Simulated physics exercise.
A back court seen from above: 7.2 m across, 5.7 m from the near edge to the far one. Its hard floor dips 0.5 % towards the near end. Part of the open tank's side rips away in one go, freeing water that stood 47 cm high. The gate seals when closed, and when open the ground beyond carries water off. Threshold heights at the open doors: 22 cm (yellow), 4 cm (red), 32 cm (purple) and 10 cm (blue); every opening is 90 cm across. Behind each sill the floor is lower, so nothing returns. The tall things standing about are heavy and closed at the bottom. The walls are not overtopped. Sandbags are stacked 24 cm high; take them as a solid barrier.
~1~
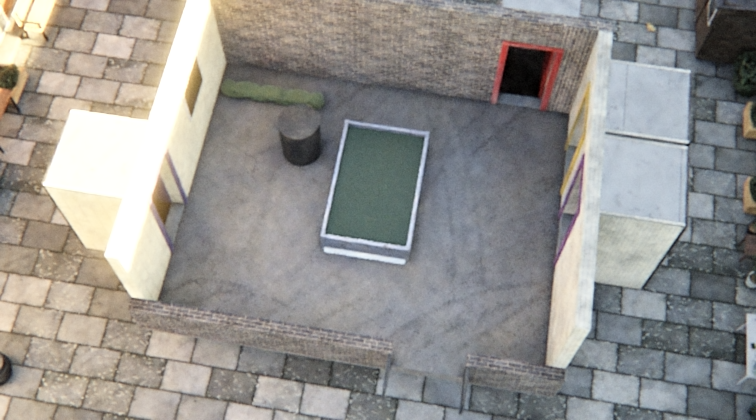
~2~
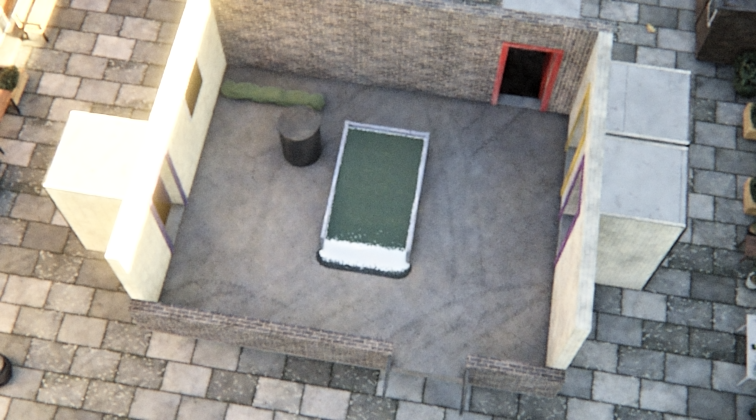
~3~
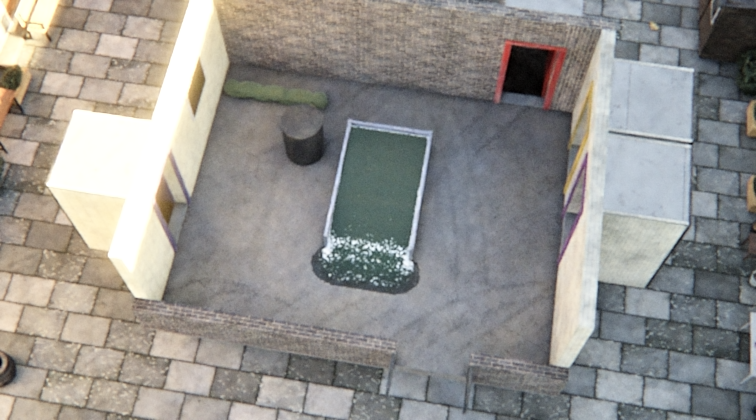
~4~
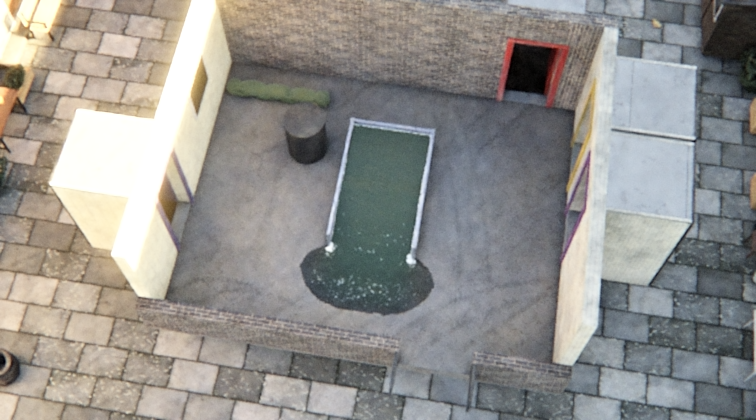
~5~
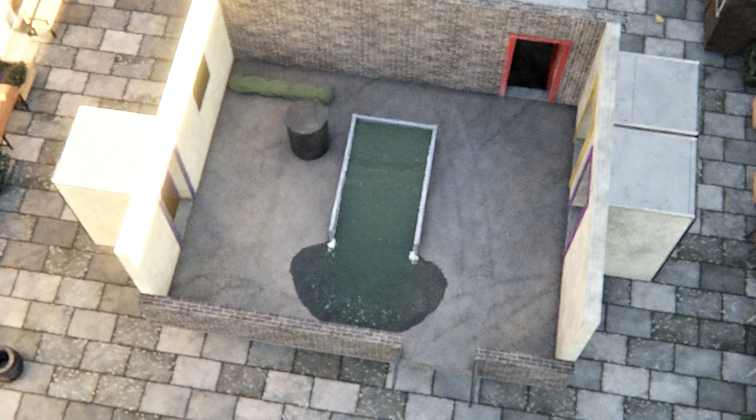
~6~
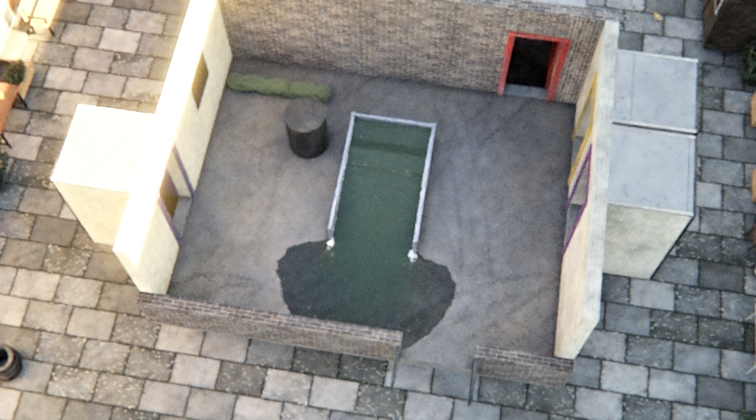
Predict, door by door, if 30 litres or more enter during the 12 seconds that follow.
Within that time: At the yellow door it keeps below the limit; at the red door it keeps below the limit; at the purple door it does not reach the limit; at the blue door it stays under the limit.
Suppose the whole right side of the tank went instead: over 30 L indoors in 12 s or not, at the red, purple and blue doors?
Then: Red past it, purple not over, blue under.
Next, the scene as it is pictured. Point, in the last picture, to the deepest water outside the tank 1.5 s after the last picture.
At about (346, 326).
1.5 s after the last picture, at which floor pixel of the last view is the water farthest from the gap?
At about (163, 307).
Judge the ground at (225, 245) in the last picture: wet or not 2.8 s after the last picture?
It is wet.
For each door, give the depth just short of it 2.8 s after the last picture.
Depths in cm: Yellow 0, red 0, purple 0, blue 10.
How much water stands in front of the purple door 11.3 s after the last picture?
Some 2.0 cm.
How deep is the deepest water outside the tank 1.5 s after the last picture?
About 30 cm.
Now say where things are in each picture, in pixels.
In the first picture, still water, 47 cm deep, in the open tank at (376, 185).
In the second picture, water pours out at (365, 250) and has run 0.8 m, to (321, 258); typically 6 cm deep outside, 47 cm at the open tank's back.
In the third picture, water pours out at (369, 249) and has run 1.0 m, to (316, 265); typically 8 cm deep outside, 47 cm at the open tank's back.
In the fourth picture, the front is at (319, 293), 1.3 m from the gap at (371, 248); 2.1 m2 of floor is under water; 47 cm left at the back of the open tank.
In the fifth picture, water pours out at (374, 244) and has run 1.7 m, to (326, 318); typically 6 cm deep outside, 47 cm at the open tank's back.
In the sixth picture, the front is at a hidden place, 2.1 m from the gap at (373, 242); 4.1 m2 of floor is under water; 47 cm left at the back of the open tank.
Then, 0.7 s after the last picture water covers 15 % of the floor and is deepest (31 cm) near (356, 328); yellow door not reached, red door not reached, purple door not reached, blue door not reached.
Then, 1.5 s after the last picture water covers 20 % of the floor and is deepest (30 cm) near (346, 326); yellow door not reached, red door not reached, purple door not reached, blue door not reached.
Then, 2.8 s after the last picture water covers 35 % of the floor and is deepest (24 cm) near (163, 307); yellow door not reached, red door not reached, purple door not reached, blue door 10 cm at the sill, 0 L in.
Then, 6.3 s after the last picture water covers 75 % of the floor and is deepest (12 cm) near (265, 101); yellow door 2 cm at the sill, 0 L in, red door 3 cm at the sill, 0 L in, purple door 4 cm at the sill, 0 L in, blue door 7 cm at the sill, 3 L in.
Then, 11.3 s after the last picture water covers 95 % of the floor and is deepest (6 cm) near (226, 217); yellow door 3 cm at the sill, 0 L in, red door 4 cm at the sill, 2 L in, purple door 2 cm at the sill, 0 L in, blue door 4 cm at the sill, 3 L in.
